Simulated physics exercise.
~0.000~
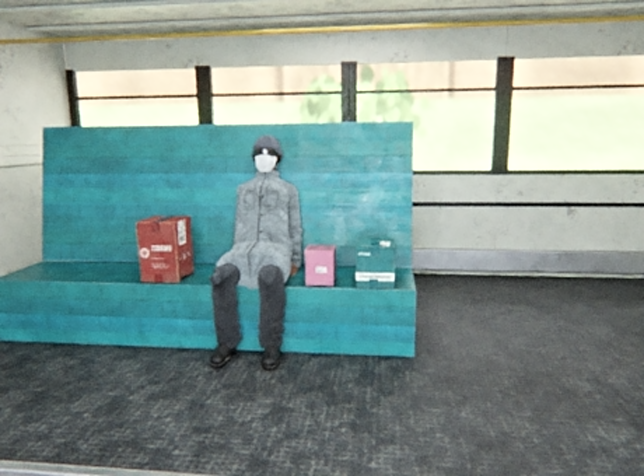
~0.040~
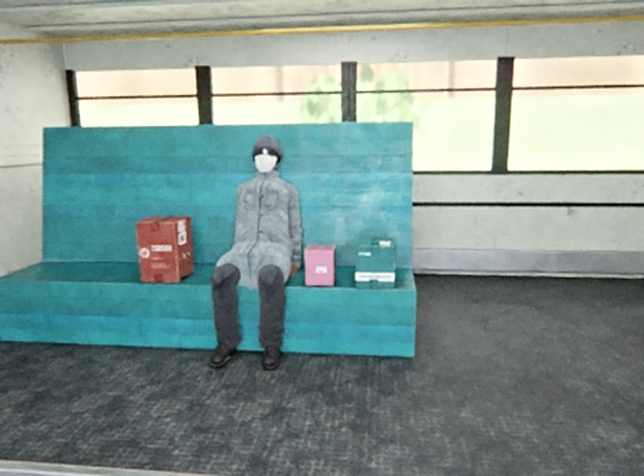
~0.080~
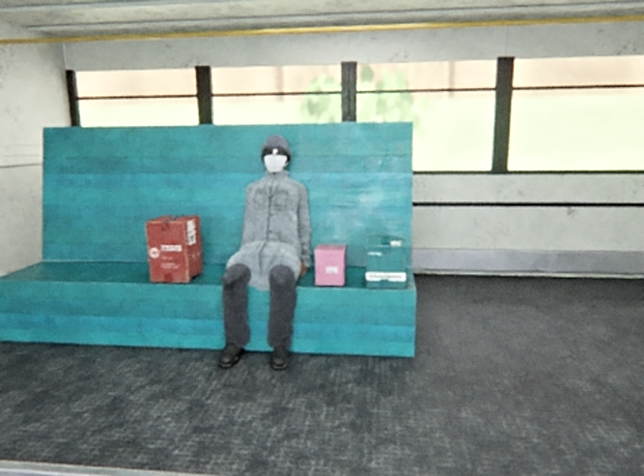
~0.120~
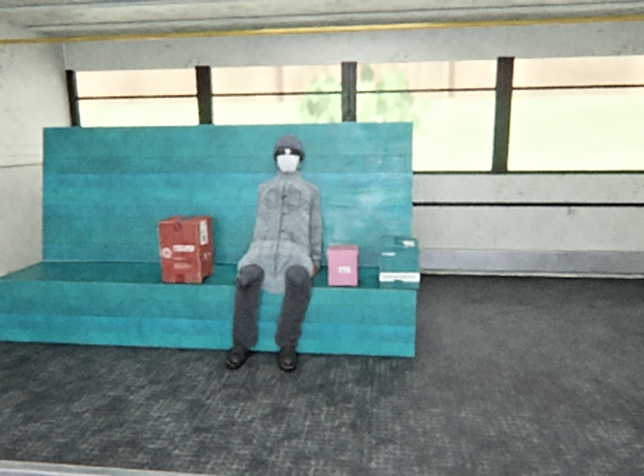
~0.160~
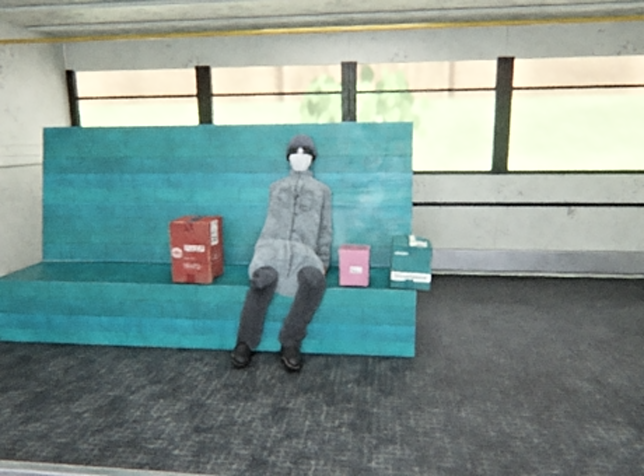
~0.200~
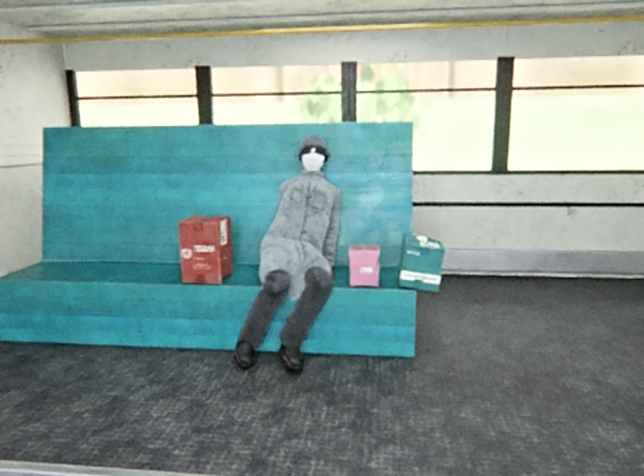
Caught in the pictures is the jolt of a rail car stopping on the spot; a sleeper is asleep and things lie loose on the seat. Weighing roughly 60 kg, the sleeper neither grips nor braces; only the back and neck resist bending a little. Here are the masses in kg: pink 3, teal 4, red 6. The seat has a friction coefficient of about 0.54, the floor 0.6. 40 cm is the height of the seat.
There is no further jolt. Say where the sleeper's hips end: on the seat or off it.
Seated.
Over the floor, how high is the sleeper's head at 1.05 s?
Head height then: Near 50 cm.
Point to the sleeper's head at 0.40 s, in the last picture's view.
I'd place it at roughly (381, 177).
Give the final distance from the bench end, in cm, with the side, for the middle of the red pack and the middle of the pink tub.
Red pack, 110 cm on the short side; pink tub, 10 cm on the past side.
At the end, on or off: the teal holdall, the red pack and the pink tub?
At the end: Teal holdall fallen away; red pack still in place; pink tub fallen away.
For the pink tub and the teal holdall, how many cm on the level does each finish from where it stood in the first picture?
Pink tub 80 and teal holdall 70.
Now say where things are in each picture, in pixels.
Sleeper's hips (262, 256), red pack (166, 249), in the first picture.
Sleeper's hips (262, 256), red pack (166, 249), in the second picture.
Sleeper's hips (271, 256), red pack (175, 248), in the third picture.
Sleeper's hips (280, 255), red pack (187, 249), in the fourth picture.
Sleeper's hips (286, 254), red pack (198, 249), in the fifth picture.
Sleeper's hips (291, 254), red pack (207, 249). Everything loose set off at about 2.1 m/s, in the sixth picture.
After 0.40 s the sleeper's hips are 56 cm above the ground, near (305, 251) in the last picture's view.
After 0.65 s the sleeper's hips are 59 cm above the ground, near (310, 248) in the last picture's view; the red pack 111 cm short of the bench end, tilted 0°.
After 1.05 s the sleeper's hips are 59 cm above the ground, near (308, 250) in the last picture's view; the red pack 111 cm short of the bench end, tilted 0°.
At rest, 2.7 s, pink tub drops off; teal holdall drops off; red pack stays on; sleeper's hips keep to the seat.
